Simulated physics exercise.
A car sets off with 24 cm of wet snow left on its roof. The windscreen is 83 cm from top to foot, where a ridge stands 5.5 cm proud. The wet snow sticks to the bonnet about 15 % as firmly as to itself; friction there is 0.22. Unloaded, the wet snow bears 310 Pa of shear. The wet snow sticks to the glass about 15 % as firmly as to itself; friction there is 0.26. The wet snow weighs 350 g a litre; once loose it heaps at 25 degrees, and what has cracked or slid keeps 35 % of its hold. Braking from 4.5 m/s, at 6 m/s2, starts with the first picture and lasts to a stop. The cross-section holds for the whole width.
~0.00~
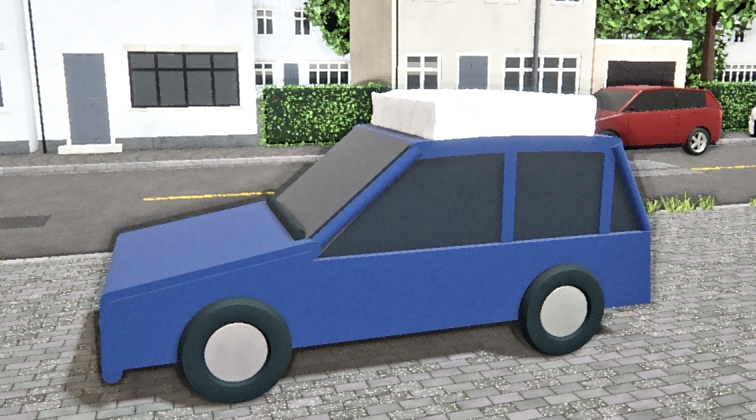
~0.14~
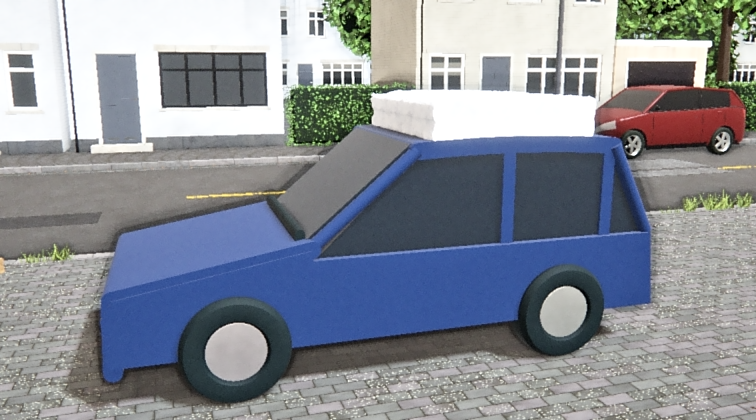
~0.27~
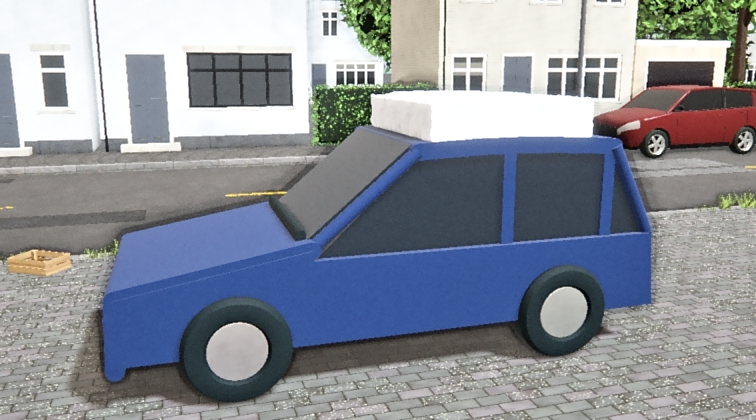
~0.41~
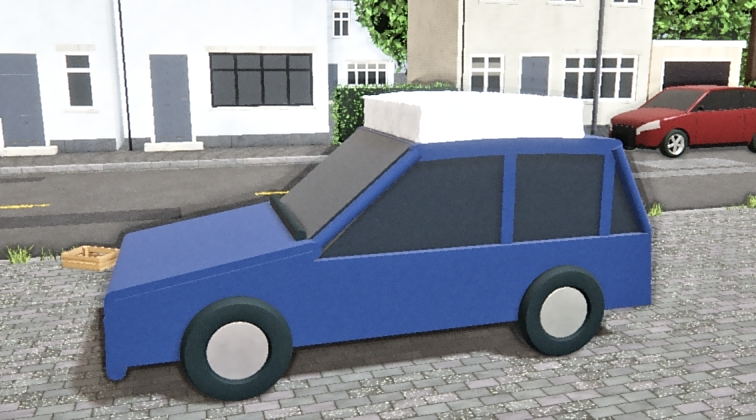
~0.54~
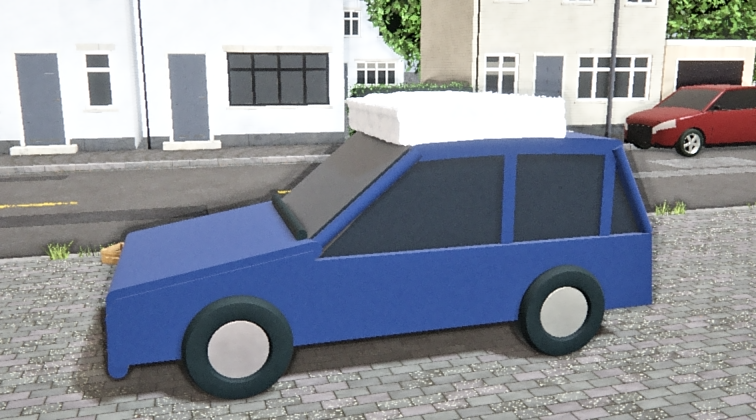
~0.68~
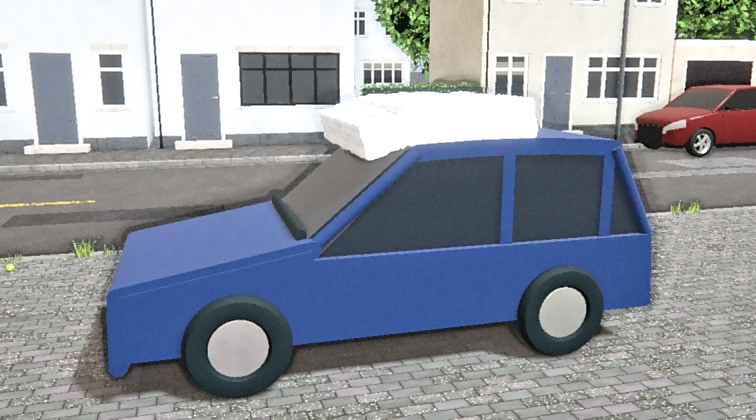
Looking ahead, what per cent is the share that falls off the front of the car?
It comes to some 90 %.
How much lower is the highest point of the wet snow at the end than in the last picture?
Some 65 cm.
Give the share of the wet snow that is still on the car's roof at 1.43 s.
Some 0 per cent.
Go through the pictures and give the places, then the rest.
The first frame shows foremost bit of the wet snow at (435, 133).
The second frame shows foremost bit of the wet snow at (434, 105).
The third frame shows foremost bit of the wet snow at (431, 106), its middle shifted 2.0 cm.
The fourth frame shows foremost bit of the wet snow at (420, 110), its middle shifted 8.9 cm.
The fifth frame shows foremost bit of the wet snow at (398, 118), its middle shifted 22 cm, 9 % of it past the top of the windscreen, in one piece.
The sixth frame shows foremost bit of the wet snow at (361, 132), its middle shifted 42 cm, 27 % of it past the top of the windscreen, cracking.
After 1.02 s, 6 % of the snow is on the roof, 52 % on the glass, 42 % on the bonnet and none has gone off the nose.
After 1.43 s, none of the snow is on the roof, 4 % on the glass, 78 % on the bonnet and 19 % has gone off the nose.
After 1.84 s, none of the snow is on the roof, 3 % on the glass, 34 % on the bonnet and 63 % has gone off the nose.
After 2.25 s, none of the snow is on the roof, 3 % on the glass, 11 % on the bonnet and 86 % has gone off the nose.
After 2.90 s, none of the snow is on the roof, 3 % on the glass, 7 % on the bonnet and 90 % has gone off the nose.
